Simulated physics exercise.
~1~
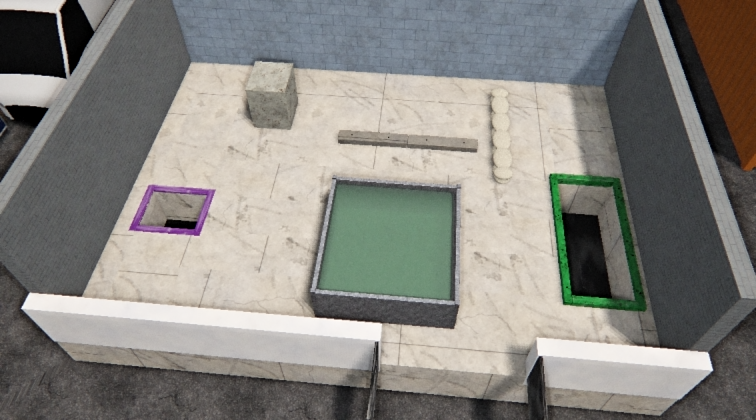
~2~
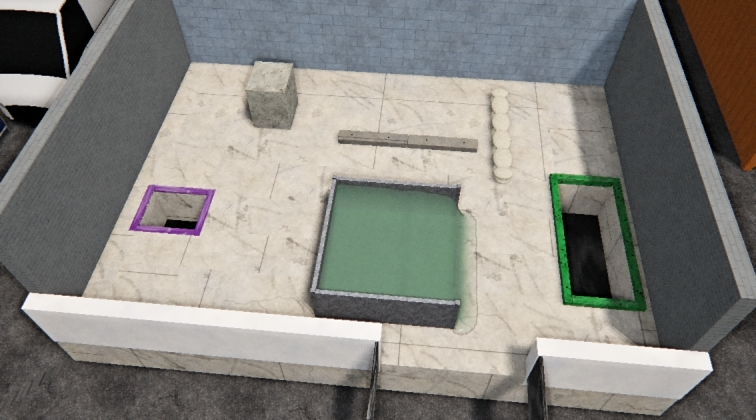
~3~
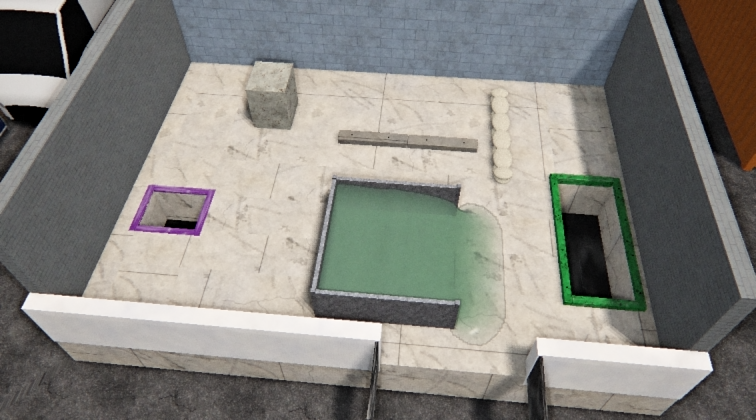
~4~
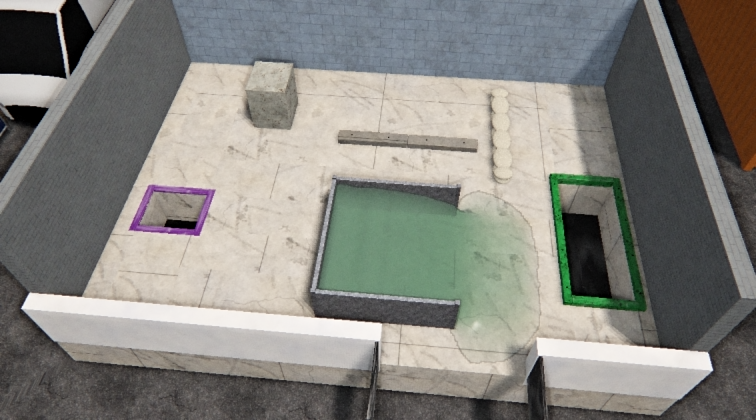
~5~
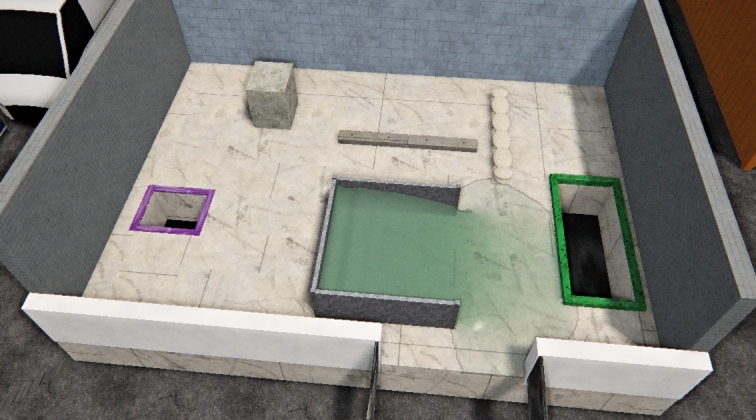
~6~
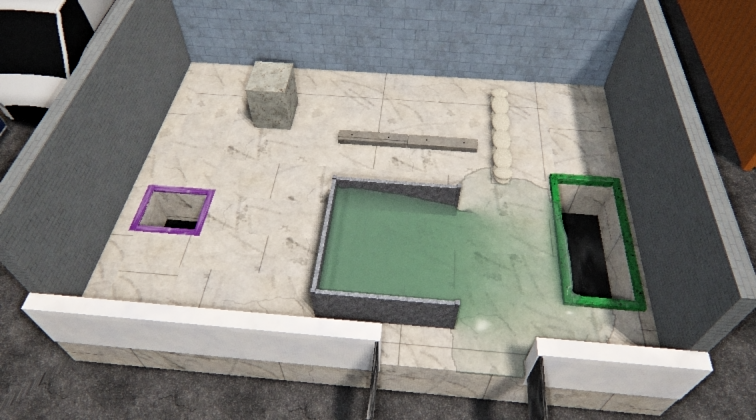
On a walled, pale stone floor, a square tank of green water sits whole and still between a purple-edged opening on the left and a green-edged one on the right. The tank's right side opens and water pours out, then spreads across the floor to the green-edged opening and toward the front wall's gap.
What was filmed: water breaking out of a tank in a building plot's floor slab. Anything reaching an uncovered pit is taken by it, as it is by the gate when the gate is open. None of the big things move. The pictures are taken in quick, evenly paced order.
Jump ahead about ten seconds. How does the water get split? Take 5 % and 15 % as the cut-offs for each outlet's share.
Outcome: Gate: The middle band. Green pit: The top band. Purple pit: The bottom band.
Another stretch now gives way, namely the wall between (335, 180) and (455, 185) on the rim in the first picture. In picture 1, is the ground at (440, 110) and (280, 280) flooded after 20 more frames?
Submerged, waterless.
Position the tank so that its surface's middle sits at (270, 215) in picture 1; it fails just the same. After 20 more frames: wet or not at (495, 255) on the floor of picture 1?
Outcome noted: Waterlogged.
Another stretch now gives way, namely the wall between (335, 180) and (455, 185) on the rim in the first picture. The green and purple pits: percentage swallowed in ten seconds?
Green takes 0 in a hundred, purple takes 15 in a hundred.
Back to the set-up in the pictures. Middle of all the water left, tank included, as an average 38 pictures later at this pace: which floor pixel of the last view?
Close to (500, 213), I reckon.
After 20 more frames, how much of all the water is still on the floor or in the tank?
Near 62 percent, give or take.
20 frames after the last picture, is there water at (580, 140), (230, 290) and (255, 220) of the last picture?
Taking them in the order given: Swamped, then spared, then spared.
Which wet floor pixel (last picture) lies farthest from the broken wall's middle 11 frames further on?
Roughly at (573, 110).
A moment on, water covers 15 % of the floor; the gate 1 %, the green pit 11 %, the purple pit 0 %.
Next, water covers 20 % of the floor; the gate 2 %, the green pit 23 %, the purple pit 0 %.
Then, water covers 25 % of the floor; the gate 3 %, the green pit 34 %, the purple pit 0 %.
Later, water covers 35 % of the floor; the gate 7 %, the green pit 38 %, the purple pit 0 %.
In the end, water covers 55 % of the floor; the gate 11 %, the green pit 38 %, the purple pit 0 %.
